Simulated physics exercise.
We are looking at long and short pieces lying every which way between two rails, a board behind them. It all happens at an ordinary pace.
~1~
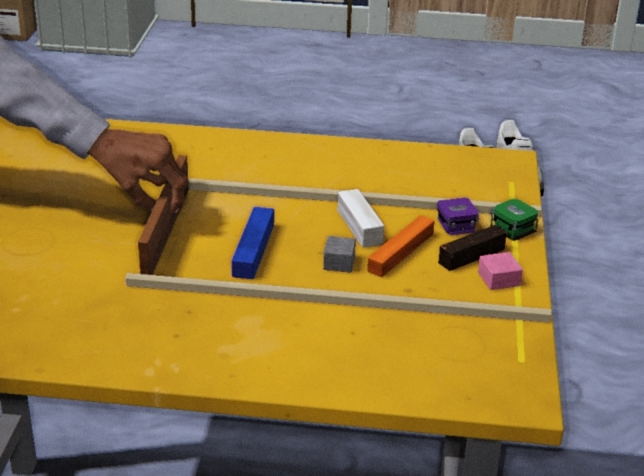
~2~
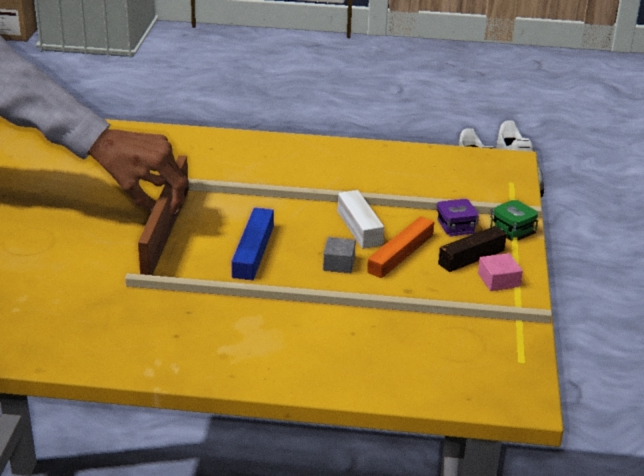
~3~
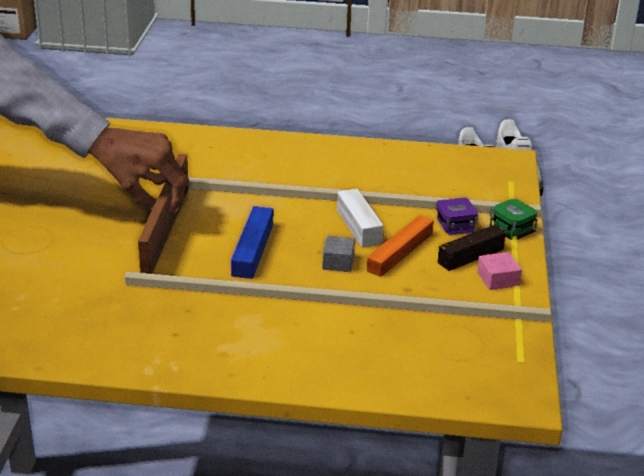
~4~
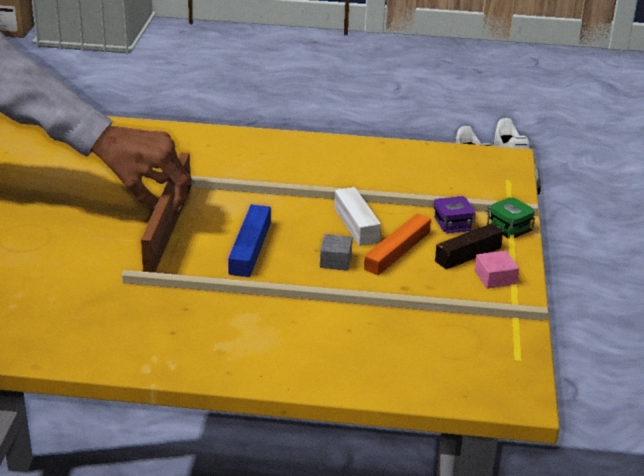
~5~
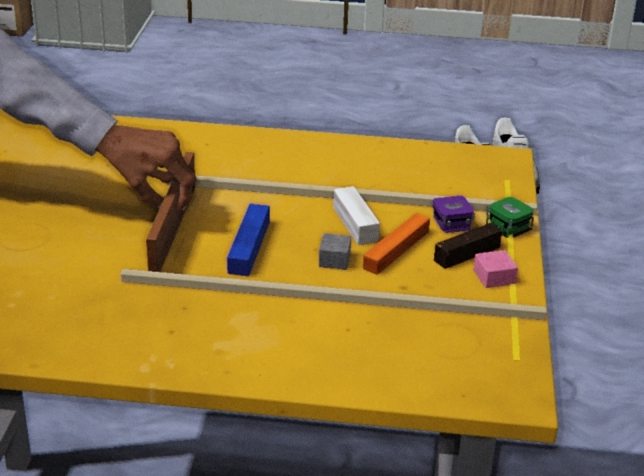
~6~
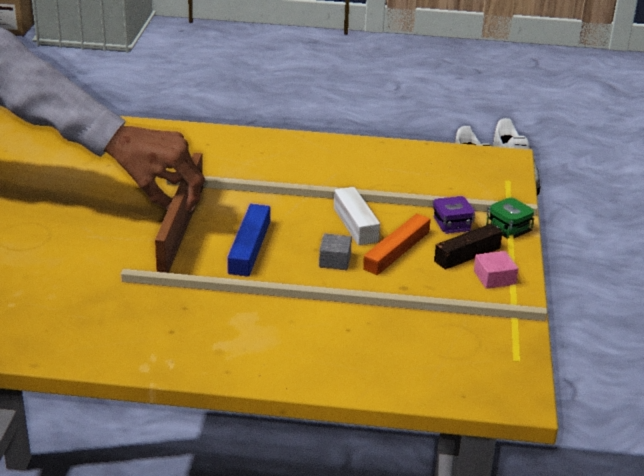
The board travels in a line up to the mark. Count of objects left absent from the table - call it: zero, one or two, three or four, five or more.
My call is five or more.
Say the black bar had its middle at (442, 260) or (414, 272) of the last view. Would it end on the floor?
Black bar - first try slides off, second try slides off.
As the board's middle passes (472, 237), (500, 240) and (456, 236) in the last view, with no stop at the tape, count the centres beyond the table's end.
Respectively, 3, 5 and 2.
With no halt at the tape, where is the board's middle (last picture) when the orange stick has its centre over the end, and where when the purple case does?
With the orange stick it sits around (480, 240), with the purple case around (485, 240).
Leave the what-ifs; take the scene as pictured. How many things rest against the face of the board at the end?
The figure is 2.
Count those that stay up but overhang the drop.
I'd say 1 of them.
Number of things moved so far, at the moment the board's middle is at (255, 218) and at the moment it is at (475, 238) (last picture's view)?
So 1, and at the other place 8.
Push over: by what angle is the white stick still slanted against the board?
Roughly 25° out of line.
Early on, none off yet; green case at rest near (511, 219); pink block at rest near (496, 269); black bar at rest near (469, 246).
A while later, none off yet; green case at rest near (511, 219); pink block at rest near (496, 269); black bar moving near (472, 246).
Further along, none off yet; green case leaning a little near (553, 223); pink block travelled well along near (549, 283); black bar travelled about its own width near (535, 250).
Finally, the number that fall off is five or more; lost, grey block, orange stick, purple case, black bar, pink block and green case.
